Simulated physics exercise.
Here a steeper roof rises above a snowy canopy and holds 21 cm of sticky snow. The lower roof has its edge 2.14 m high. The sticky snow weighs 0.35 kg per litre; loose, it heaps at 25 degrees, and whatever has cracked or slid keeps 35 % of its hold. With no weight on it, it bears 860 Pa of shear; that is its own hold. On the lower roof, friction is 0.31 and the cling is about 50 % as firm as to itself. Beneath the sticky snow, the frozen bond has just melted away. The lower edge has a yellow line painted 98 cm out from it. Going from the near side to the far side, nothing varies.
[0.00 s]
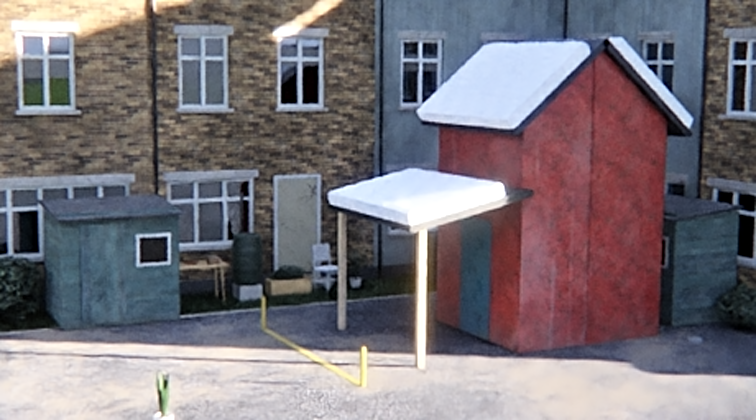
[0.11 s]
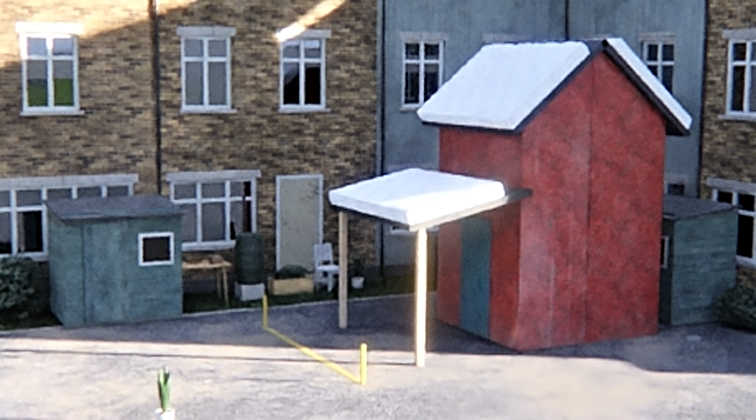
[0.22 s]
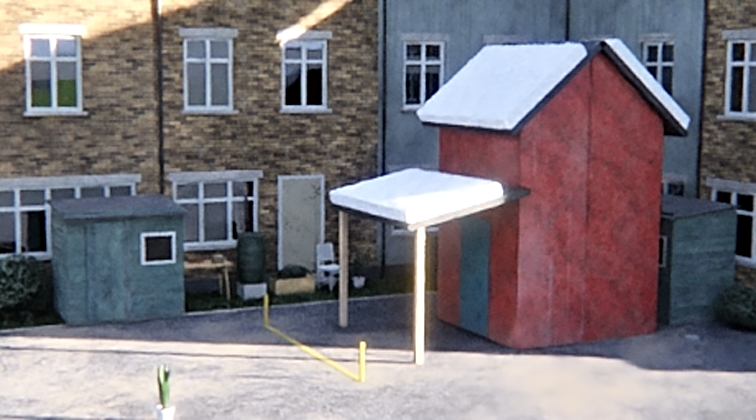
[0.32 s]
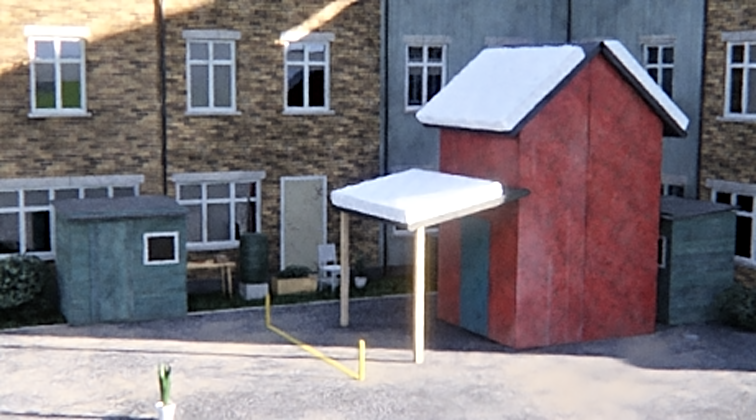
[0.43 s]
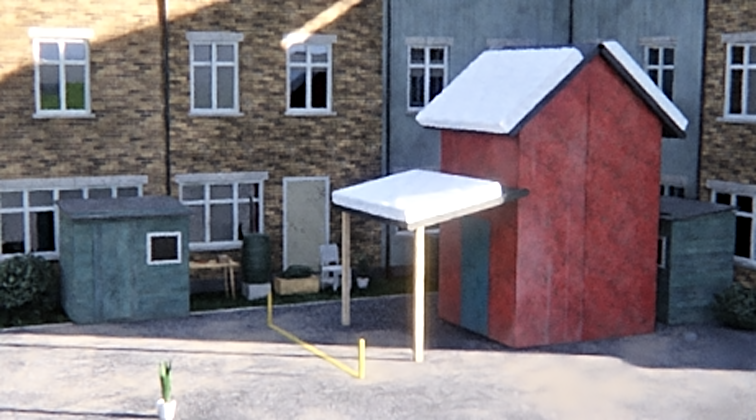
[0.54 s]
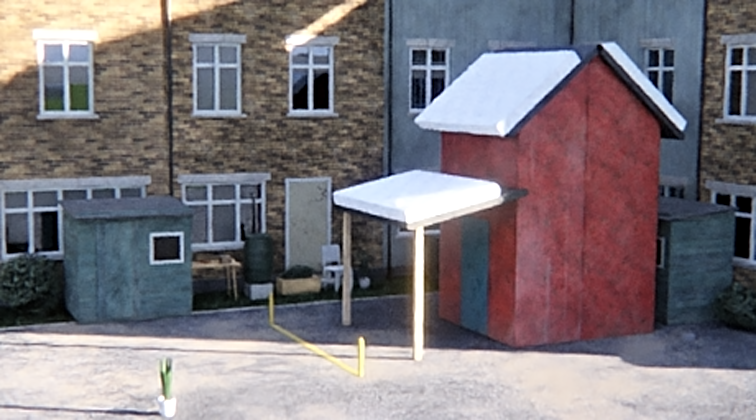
At the start, white snow covers the steep roof of a red building and the lower canopy beside it, with a yellow line on the ground. The upper snow on the left slope then creeps slightly down in one piece, poking a little past the eave, while the canopy's snow stays put.
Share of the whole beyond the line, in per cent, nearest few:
Some 0 out of 100.
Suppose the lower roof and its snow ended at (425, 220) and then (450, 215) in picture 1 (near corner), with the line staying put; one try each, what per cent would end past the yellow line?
Try 1: Near 0 %; try 2: Near 0 %.
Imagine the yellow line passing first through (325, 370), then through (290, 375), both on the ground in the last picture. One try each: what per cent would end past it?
First try around 0 % past the line, second around 0 %.
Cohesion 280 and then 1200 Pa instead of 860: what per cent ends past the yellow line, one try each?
First 12 %, second 0 %.
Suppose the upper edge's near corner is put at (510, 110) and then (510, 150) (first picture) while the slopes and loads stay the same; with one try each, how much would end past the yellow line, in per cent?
0 per cent, then 0 per cent.
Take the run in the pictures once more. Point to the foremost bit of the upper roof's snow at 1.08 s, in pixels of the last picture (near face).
It lies at around (479, 184) in the last picture.
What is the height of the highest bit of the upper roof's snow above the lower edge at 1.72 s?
It sits some 1.7 m above the lower edge at that time.
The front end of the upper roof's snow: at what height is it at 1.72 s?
Close to 2.8 metres, I reckon.
After 1.08 s, none is below the lower edge and 0 % is past the line.
After 1.72 s, none is below the lower edge and 0 % is past the line.
After 2.36 s, none is below the lower edge and 0 % is past the line.
After 3.00 s, none is below the lower edge and 0 % is past the line.
After 3.10 s, none is below the lower edge and 0 % is past the line.
